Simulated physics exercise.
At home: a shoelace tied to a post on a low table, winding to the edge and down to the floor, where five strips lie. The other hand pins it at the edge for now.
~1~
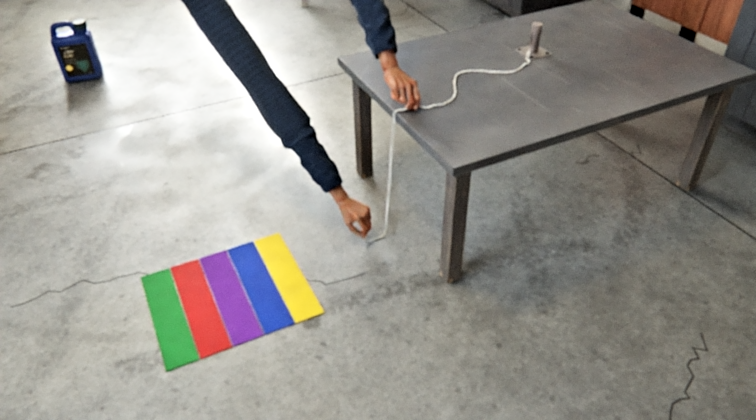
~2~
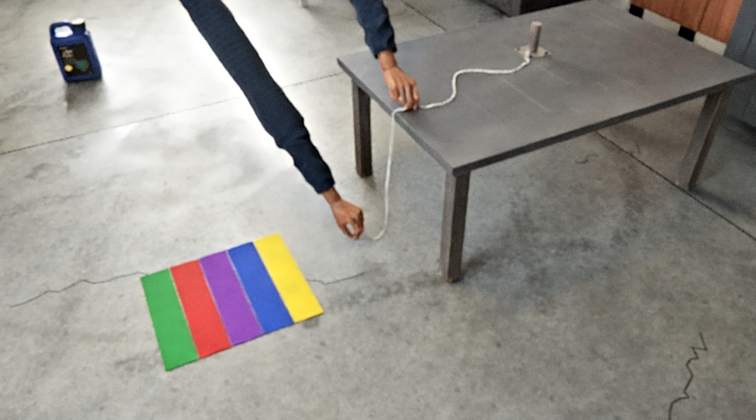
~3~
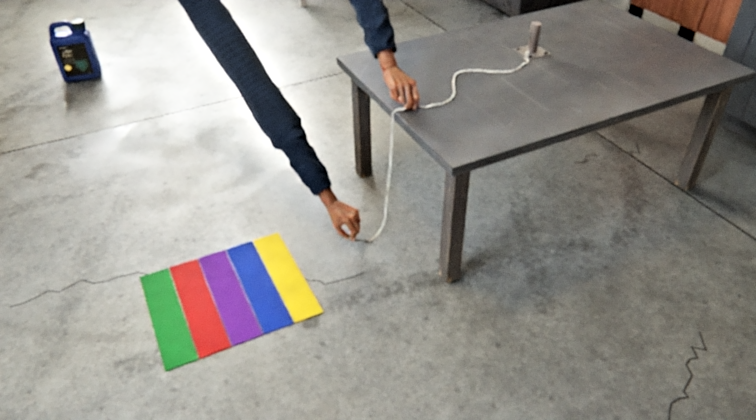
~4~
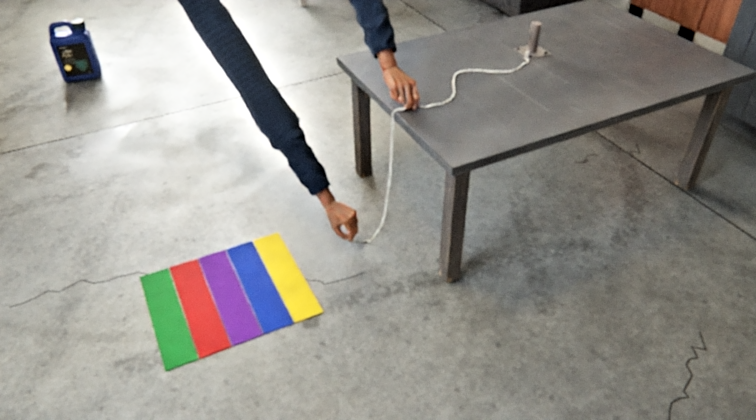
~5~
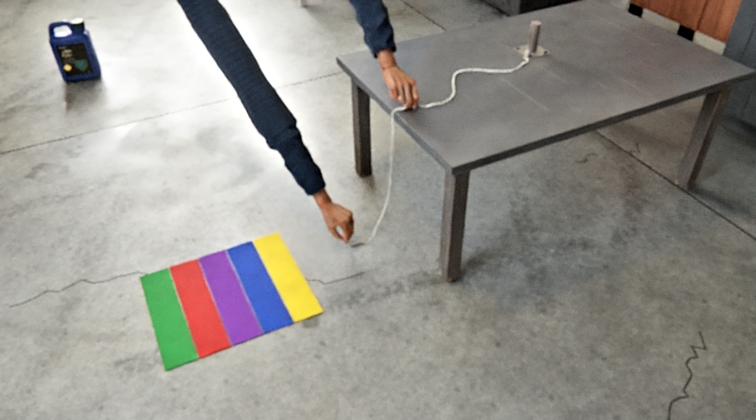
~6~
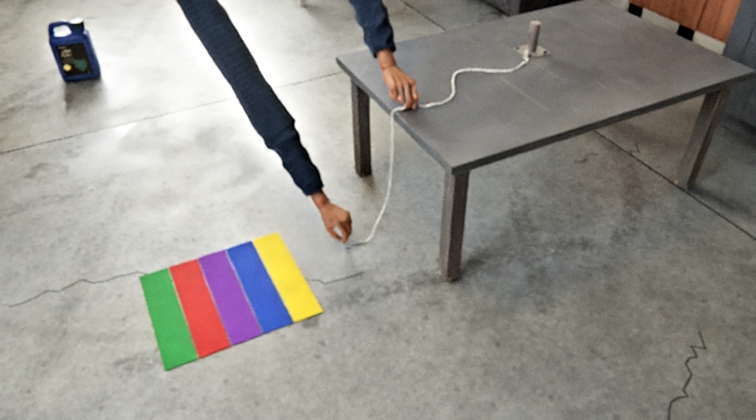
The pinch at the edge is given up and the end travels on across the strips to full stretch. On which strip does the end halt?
The end stops over the purple strip.
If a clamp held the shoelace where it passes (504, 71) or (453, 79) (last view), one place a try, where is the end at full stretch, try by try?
About (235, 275) and (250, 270).
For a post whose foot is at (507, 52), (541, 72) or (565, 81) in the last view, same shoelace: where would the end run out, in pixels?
The places are (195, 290), (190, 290) and (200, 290).
Soon after, end near (281, 261); over yellow.
Then, end near (243, 274); over blue.
At full stretch, end near (221, 282); over purple. It gets as far as the purple strip.
